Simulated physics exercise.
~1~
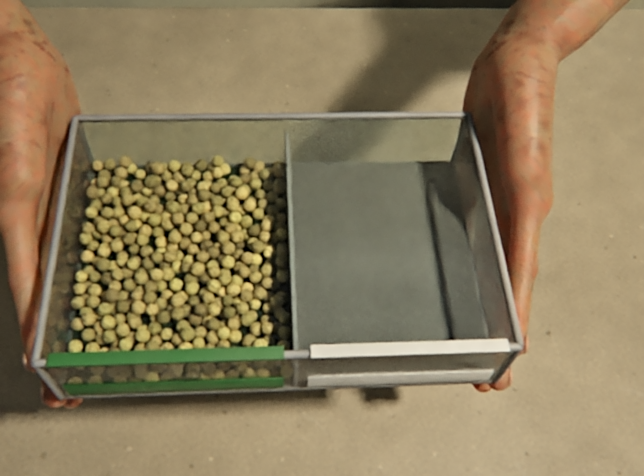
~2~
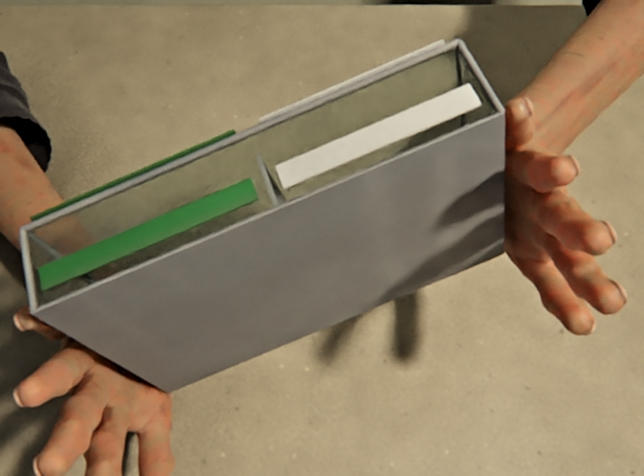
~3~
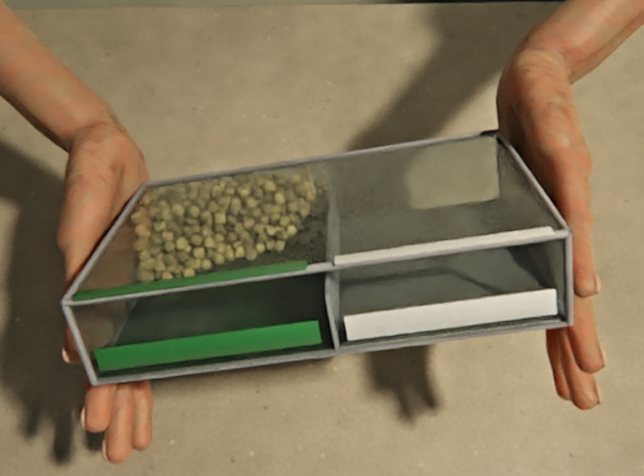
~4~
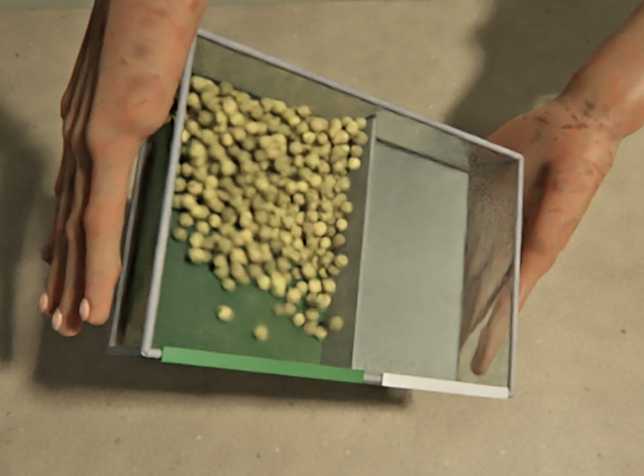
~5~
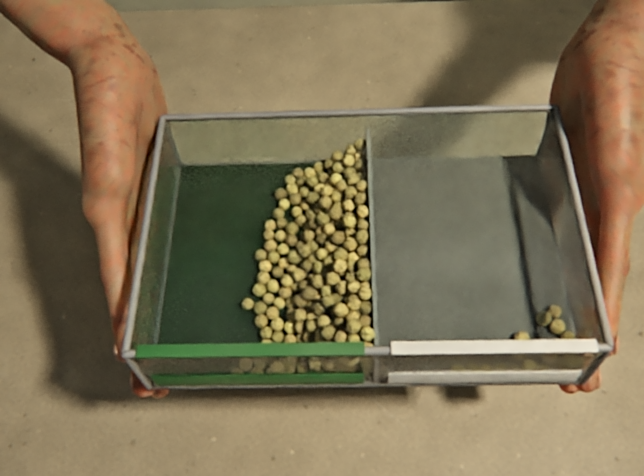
Two hands hold a shallow, clear-lidded box above a plain beige surface, seen from above, with pale yellow-green beans filling the left compartment, marked by a green strip, while the right one, marked by a white strip, stands empty. The hands tip the box steeply until its grey underside faces the viewer and the beans are hidden. They bring it partway back, showing the beans gathered toward the rear left. Next they tilt it another way, and the beans slide toward the divider. Finally the box is level, with most beans heaped against the divider on the green side and a few in the white side's near right corner.
